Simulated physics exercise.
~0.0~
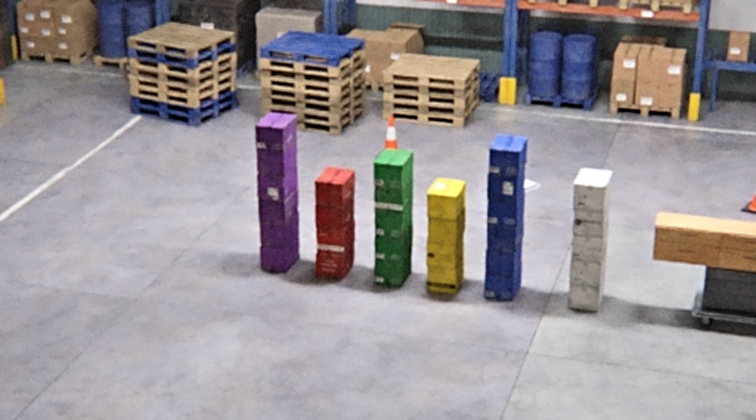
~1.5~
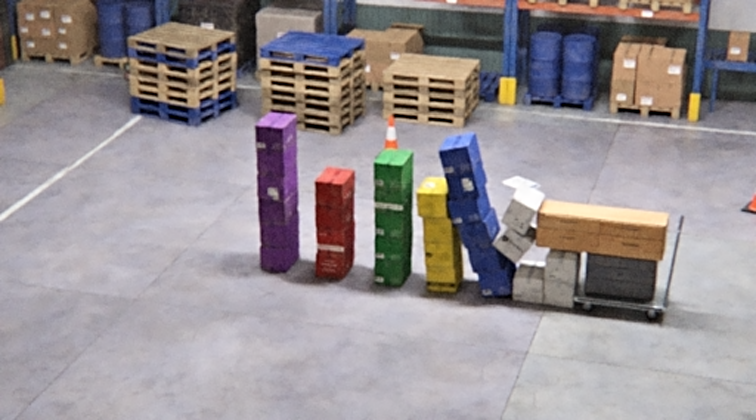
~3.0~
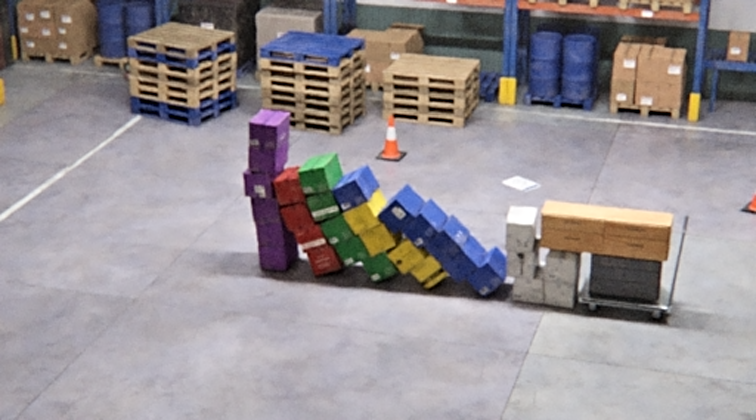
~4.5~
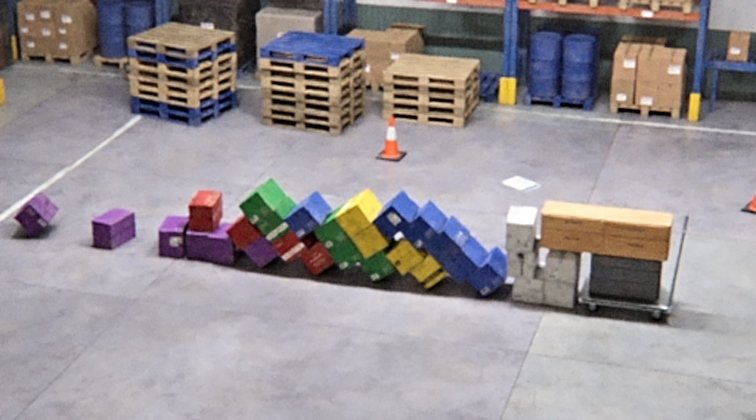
Six columns of stacked cartons, purple, red, green, yellow, blue and white from left to right, stand in a row on a grey warehouse floor, seen from above with pallets, barrels and racking behind. A trolley carrying a long brown box rolls in from the right and strikes the white column, whose upper cartons break loose. The blue column tips left into the yellow, and the lean passes through the green and red to the purple. The purple column topples, its cartons scattering leftward. The coloured stacks end slumped in a slanting heap, while the trolley rests beside the white cartons.
